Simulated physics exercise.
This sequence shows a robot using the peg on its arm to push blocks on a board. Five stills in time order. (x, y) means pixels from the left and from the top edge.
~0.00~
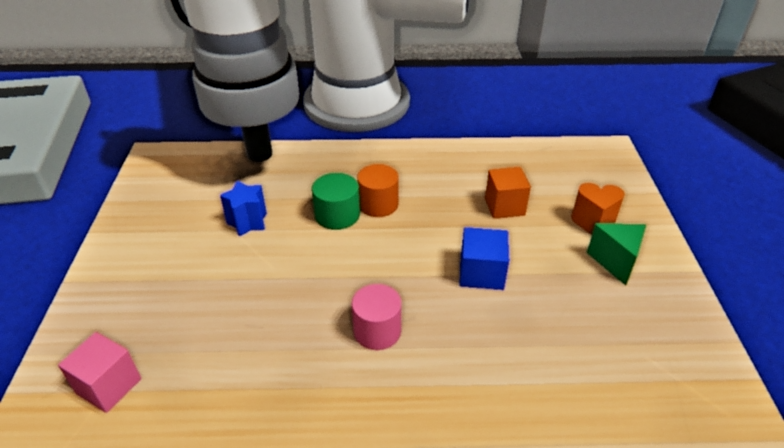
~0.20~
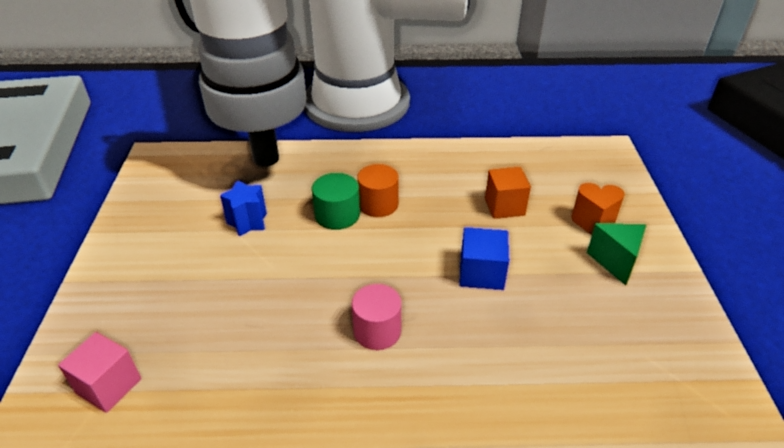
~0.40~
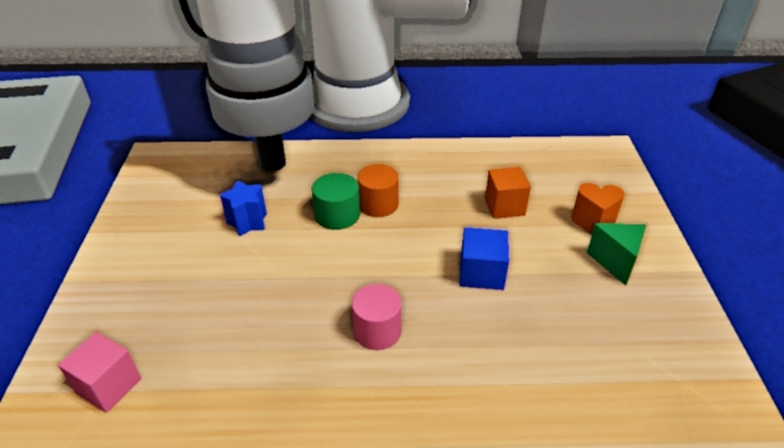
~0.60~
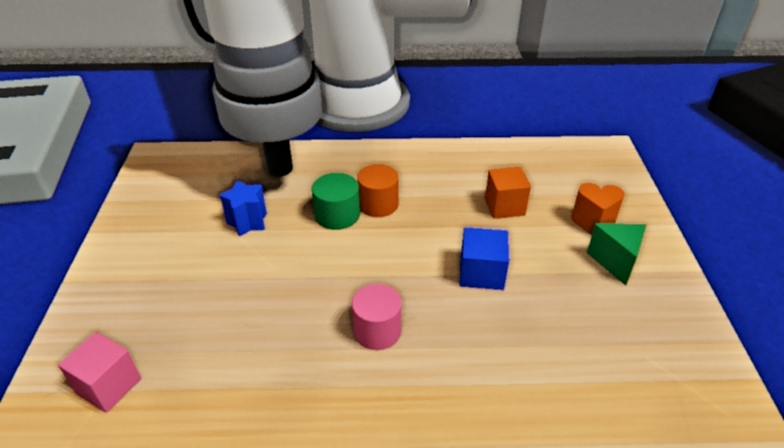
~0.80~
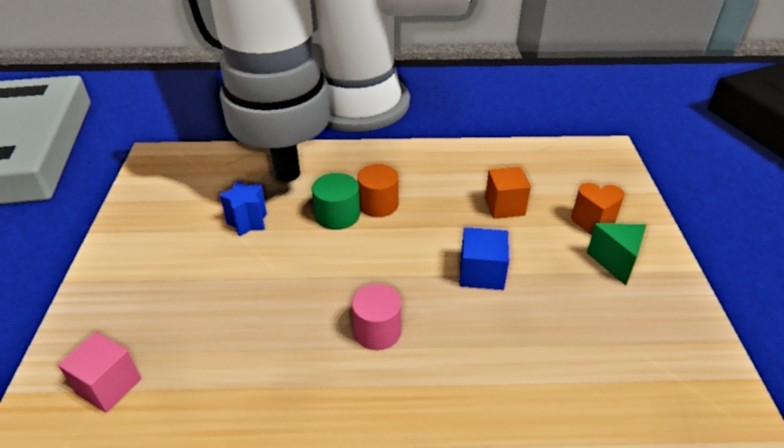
A robot arm moves its peg slightly right between the blue star and green cylinder.
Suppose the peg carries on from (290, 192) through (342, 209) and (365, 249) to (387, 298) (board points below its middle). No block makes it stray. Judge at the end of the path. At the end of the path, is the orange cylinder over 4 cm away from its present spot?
No
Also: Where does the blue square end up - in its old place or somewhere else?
That one stays where it is.
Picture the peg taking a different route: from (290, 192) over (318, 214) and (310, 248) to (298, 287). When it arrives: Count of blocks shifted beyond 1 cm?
1 block.
On the path given first. One third of the way, peg (341, 191); green cylinder (357, 202); orange cylinder (384, 176).
Two thirds of the way, peg (365, 232); green cylinder (388, 243); orange cylinder (384, 176).
At the end, peg (387, 279); green cylinder (428, 281); pink cylinder not moved; orange cylinder (384, 176); blue square not moved.
